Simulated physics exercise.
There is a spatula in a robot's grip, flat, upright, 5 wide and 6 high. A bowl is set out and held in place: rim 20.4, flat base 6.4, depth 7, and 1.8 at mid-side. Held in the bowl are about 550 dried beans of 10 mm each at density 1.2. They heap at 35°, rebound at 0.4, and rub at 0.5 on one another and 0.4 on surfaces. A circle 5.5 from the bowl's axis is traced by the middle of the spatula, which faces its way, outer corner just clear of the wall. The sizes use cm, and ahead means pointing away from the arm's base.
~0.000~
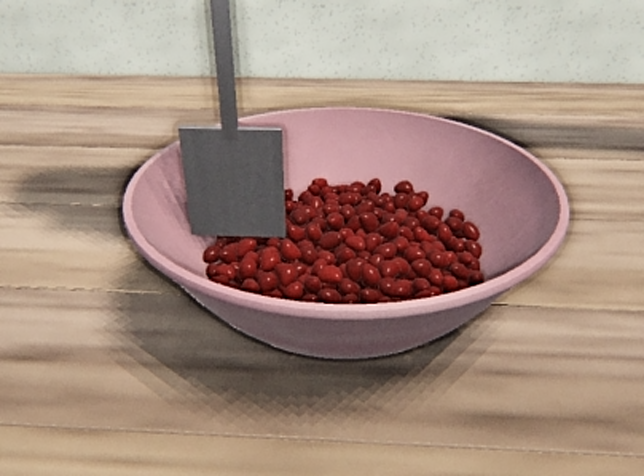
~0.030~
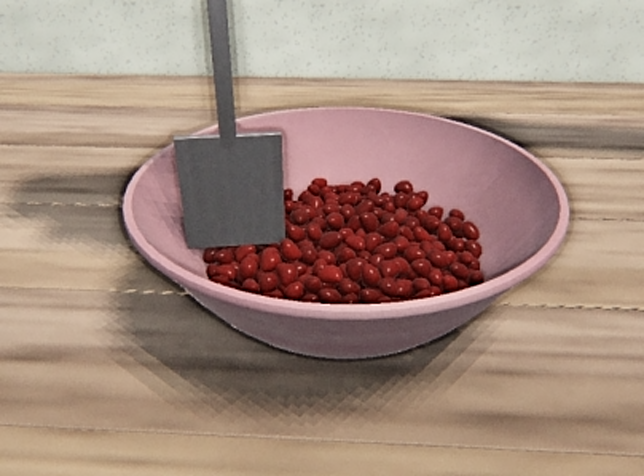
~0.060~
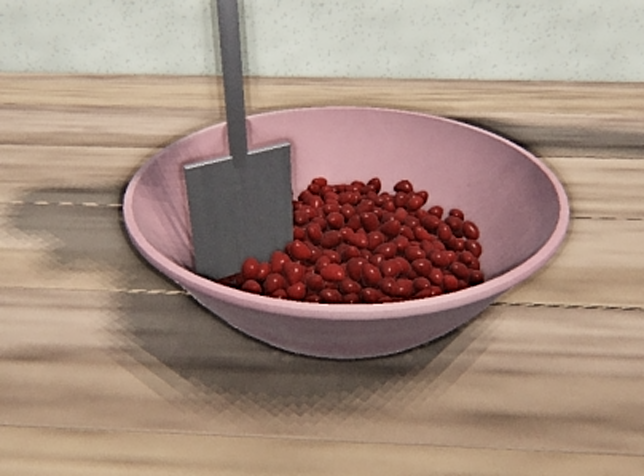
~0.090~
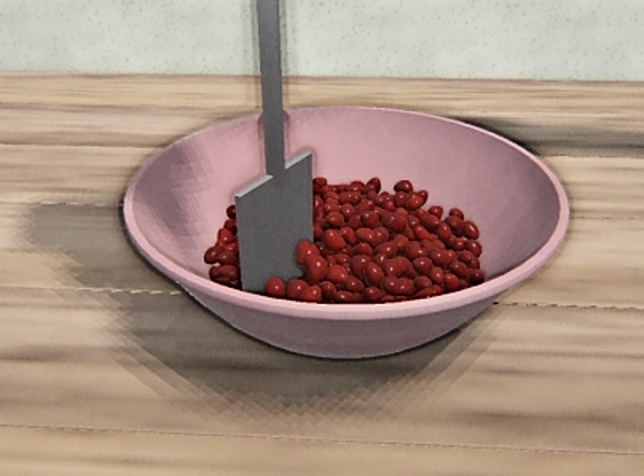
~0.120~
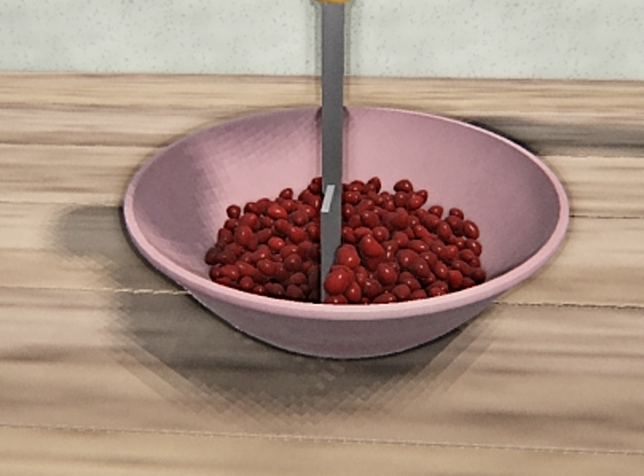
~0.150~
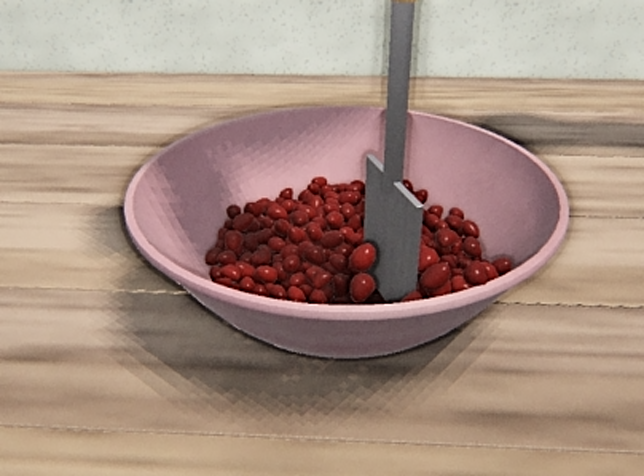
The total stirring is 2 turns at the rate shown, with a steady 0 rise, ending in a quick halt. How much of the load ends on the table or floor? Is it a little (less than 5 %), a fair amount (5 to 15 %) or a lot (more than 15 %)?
A lot, more than 15 %.
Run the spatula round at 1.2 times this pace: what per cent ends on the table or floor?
It would come to around 25 percent.
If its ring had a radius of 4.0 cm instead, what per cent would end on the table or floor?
Roughly 25 percent, I'd expect.
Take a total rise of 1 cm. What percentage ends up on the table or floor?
About 10 per cent.
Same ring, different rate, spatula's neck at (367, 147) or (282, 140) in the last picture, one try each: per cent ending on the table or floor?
About 15 per cent, then about 5 per cent.
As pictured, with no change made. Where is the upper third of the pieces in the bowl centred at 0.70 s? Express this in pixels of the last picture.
The centre is close to (354, 246).
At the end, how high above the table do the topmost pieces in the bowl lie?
About 5.0 cm.
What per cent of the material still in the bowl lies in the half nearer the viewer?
Roughly 50 per cent.
After 0.42 s, 348° round, highest piece 10 above the table; 505 in the bowl, 21 on the table or floor, 27 in flight or on the tool.
After 0.70 s, 225° round, highest piece 9 above the table; 453 in the bowl, 87 on the table or floor, 13 in flight or on the tool.
After 1.03 s, 0° round, highest piece 10 above the table; 446 in the bowl, 106 on the table or floor, 1 in flight or on the tool.
After 1.73 s, 0° round, highest piece 5 above the table; 446 in the bowl, 107 on the table or floor.
In the end, 446 in the bowl, 107 on the table or floor. That is 19 % on the table or floor.
